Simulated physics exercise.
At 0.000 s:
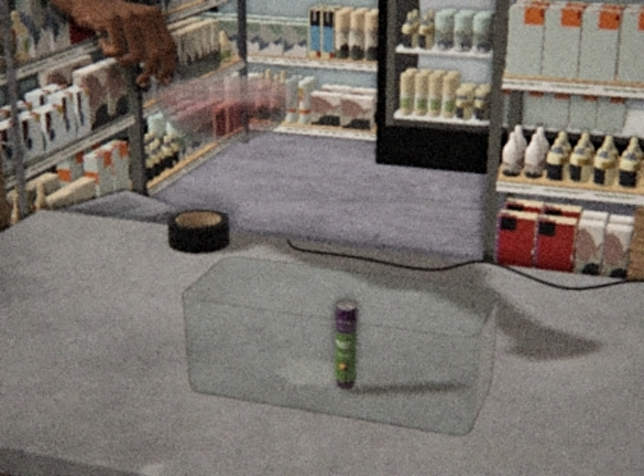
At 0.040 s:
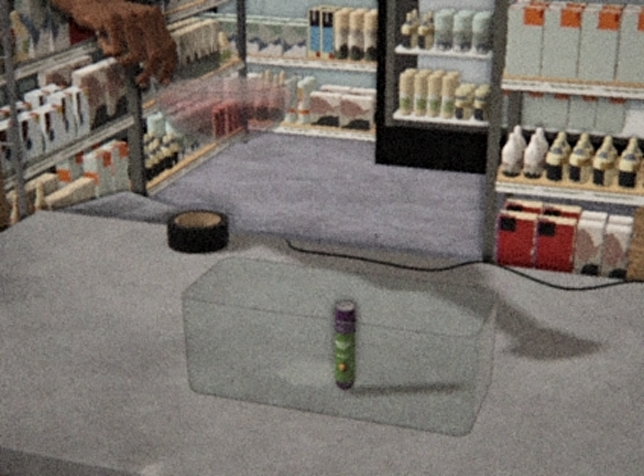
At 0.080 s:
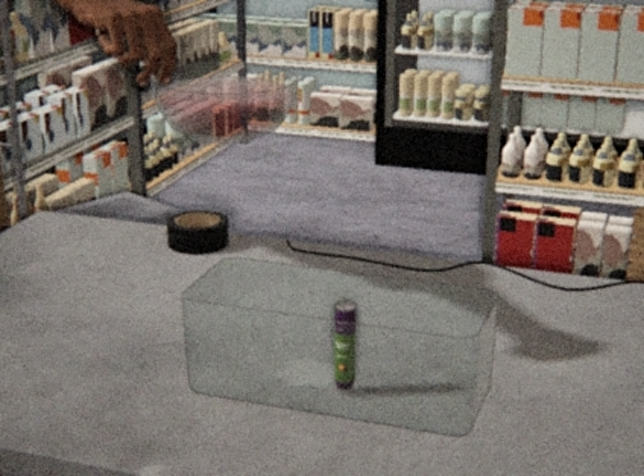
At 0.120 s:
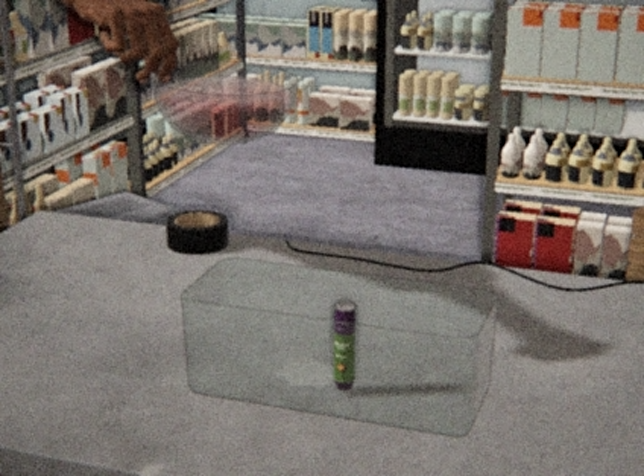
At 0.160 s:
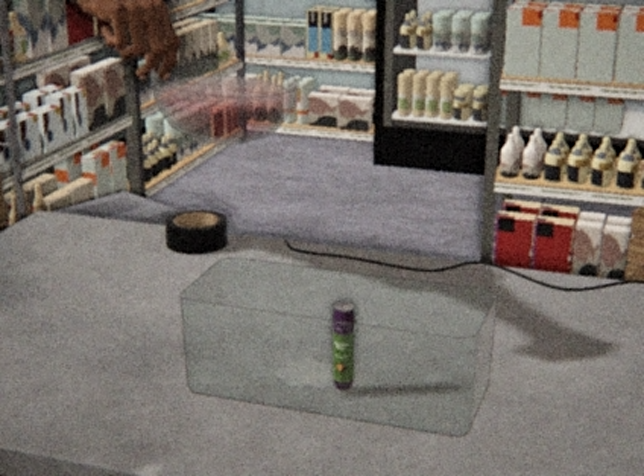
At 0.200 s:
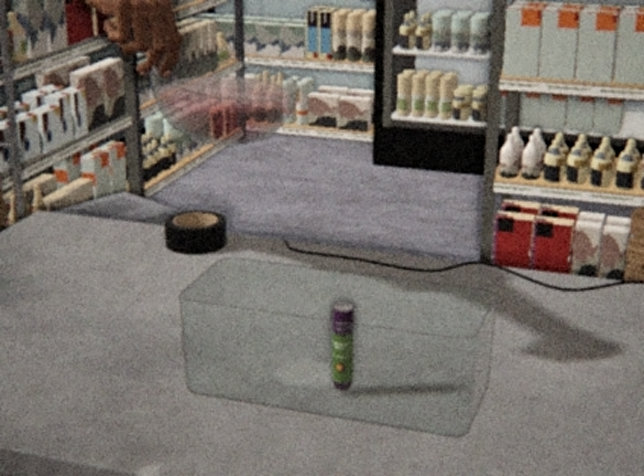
The clip shows a hand at upper left holding a clear round bowl, which tilts slightly to the right above a gray surface, while a long transparent basin, a small purple-and-green tin and a black tape roll stay still.
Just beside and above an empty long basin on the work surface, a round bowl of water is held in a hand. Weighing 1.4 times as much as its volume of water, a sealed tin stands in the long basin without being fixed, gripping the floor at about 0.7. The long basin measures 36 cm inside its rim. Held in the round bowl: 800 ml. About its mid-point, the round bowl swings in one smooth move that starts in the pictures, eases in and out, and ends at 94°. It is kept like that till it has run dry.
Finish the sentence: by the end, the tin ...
By the end, the tin is still upright.
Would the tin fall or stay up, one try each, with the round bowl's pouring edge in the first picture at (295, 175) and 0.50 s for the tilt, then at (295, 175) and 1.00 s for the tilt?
In the first try it comes down; in the second it remains standing.
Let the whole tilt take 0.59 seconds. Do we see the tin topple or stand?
In that case the tin stays vertical.
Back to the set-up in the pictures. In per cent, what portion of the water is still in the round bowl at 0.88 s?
5 %.
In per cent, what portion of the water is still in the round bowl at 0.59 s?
Near 50 in a hundred.
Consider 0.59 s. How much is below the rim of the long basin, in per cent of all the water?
About 5%.
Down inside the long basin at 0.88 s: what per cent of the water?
Roughly 76 %.
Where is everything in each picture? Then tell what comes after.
The first picture shows tilt 0°; pouring edge (293, 83); surface from (166, 85) to (291, 95); the long basin's rim runs from (203, 277) to (490, 315); the tin's top is at (346, 309).
The second picture shows tilt 0°; pouring edge (293, 84); surface from (165, 85) to (290, 95).
The third picture shows tilt 1°; pouring edge (293, 86); surface from (165, 85) to (291, 97).
The fourth picture shows tilt 3°; pouring edge (293, 88); surface from (165, 84) to (291, 98).
The fifth picture shows tilt 6°; pouring edge (293, 91); surface from (166, 84) to (291, 99).
The sixth picture shows tilt 9°; pouring edge (294, 96); surface from (167, 83) to (292, 100).
After 0.59 s the tilt is 60° and 50 per cent is still to pour; the tin stands where it began.
After 0.88 s the tilt is 90° and 5 per cent is still to pour; the tin stands where it began.
After 1.17 s the tilt is 94° and 0 per cent is still to pour; the tin stands where it began.
After 1.50 s the tilt is 94° and 0 per cent is still to pour; the tin stands where it began.
In the end the tin stands where it began.
